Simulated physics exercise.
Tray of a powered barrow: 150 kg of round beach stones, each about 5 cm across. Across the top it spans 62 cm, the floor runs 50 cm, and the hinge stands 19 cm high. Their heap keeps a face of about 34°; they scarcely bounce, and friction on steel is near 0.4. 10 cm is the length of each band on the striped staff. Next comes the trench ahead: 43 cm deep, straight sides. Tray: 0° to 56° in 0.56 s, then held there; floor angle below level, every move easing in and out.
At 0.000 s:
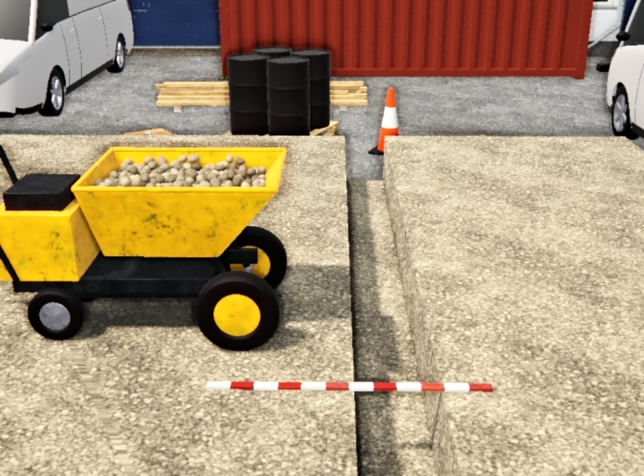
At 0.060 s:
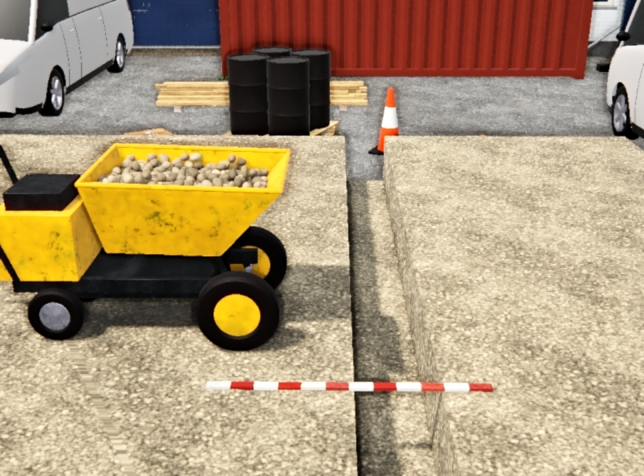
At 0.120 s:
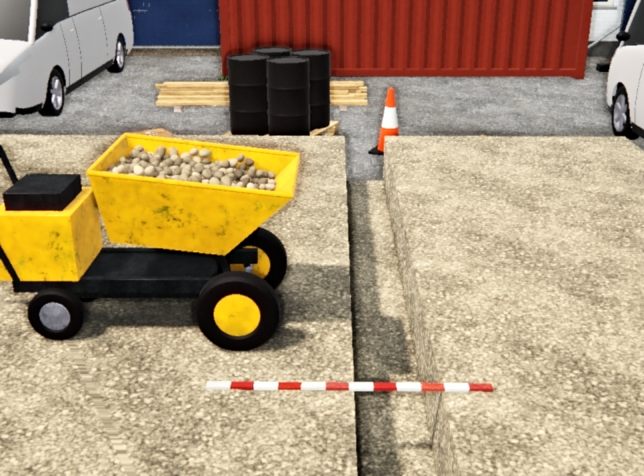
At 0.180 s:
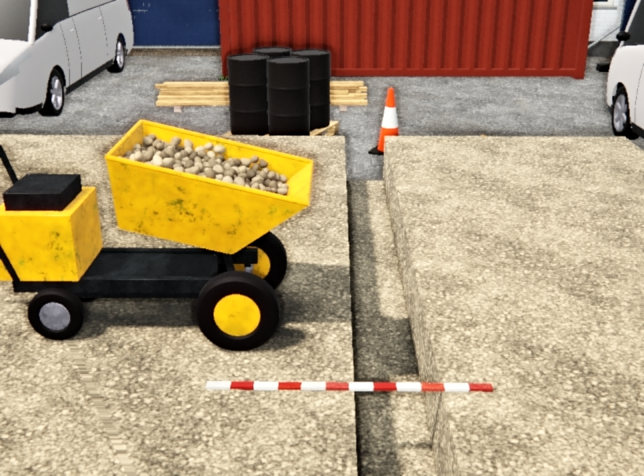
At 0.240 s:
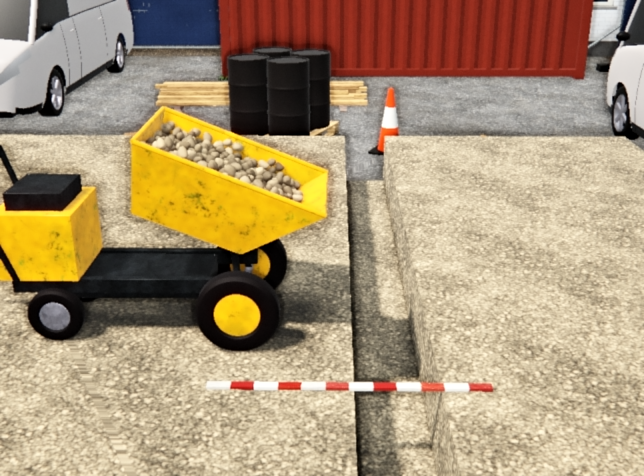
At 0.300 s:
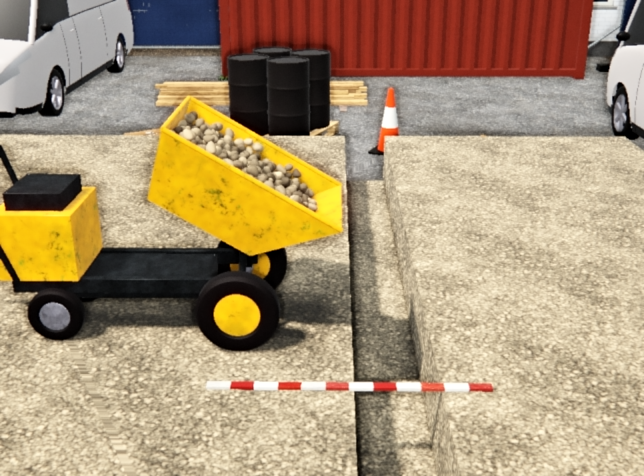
On a gravelly work site, a yellow barrow's stone-filled tray tilts steadily down toward the right.
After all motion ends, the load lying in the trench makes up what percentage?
It makes up about 41 per cent.
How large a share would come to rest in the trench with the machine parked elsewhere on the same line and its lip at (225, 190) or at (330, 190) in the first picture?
Roughly 65 in a hundred from the first, 15 in a hundred from the second.
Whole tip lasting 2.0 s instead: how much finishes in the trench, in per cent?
Then roughly 65 percent.
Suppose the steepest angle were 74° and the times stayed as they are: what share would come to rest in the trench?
Share in trench: Approx. 45%.
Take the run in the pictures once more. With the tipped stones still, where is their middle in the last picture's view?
Their middle is at about (423, 319).
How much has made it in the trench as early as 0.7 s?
Around 10 per cent of it.
After 0.4 s the floor is at 47°; 100 % in the tray; the foremost stones are at (339, 236).
After 0.7 s the floor is at 56°; 89 % in the tray, 10 % in the trench; the foremost stones are at (430, 303).
After 1.0 s the floor is at 56°; 43 % in the tray, 19 % in the trench, 38 % past the trench; the foremost stones are at (572, 336).
After 3.0 s the floor is at 56°; 18 % in the tray, 41 % in the trench, 41 % past the trench; the foremost stones are past the picture's edge.
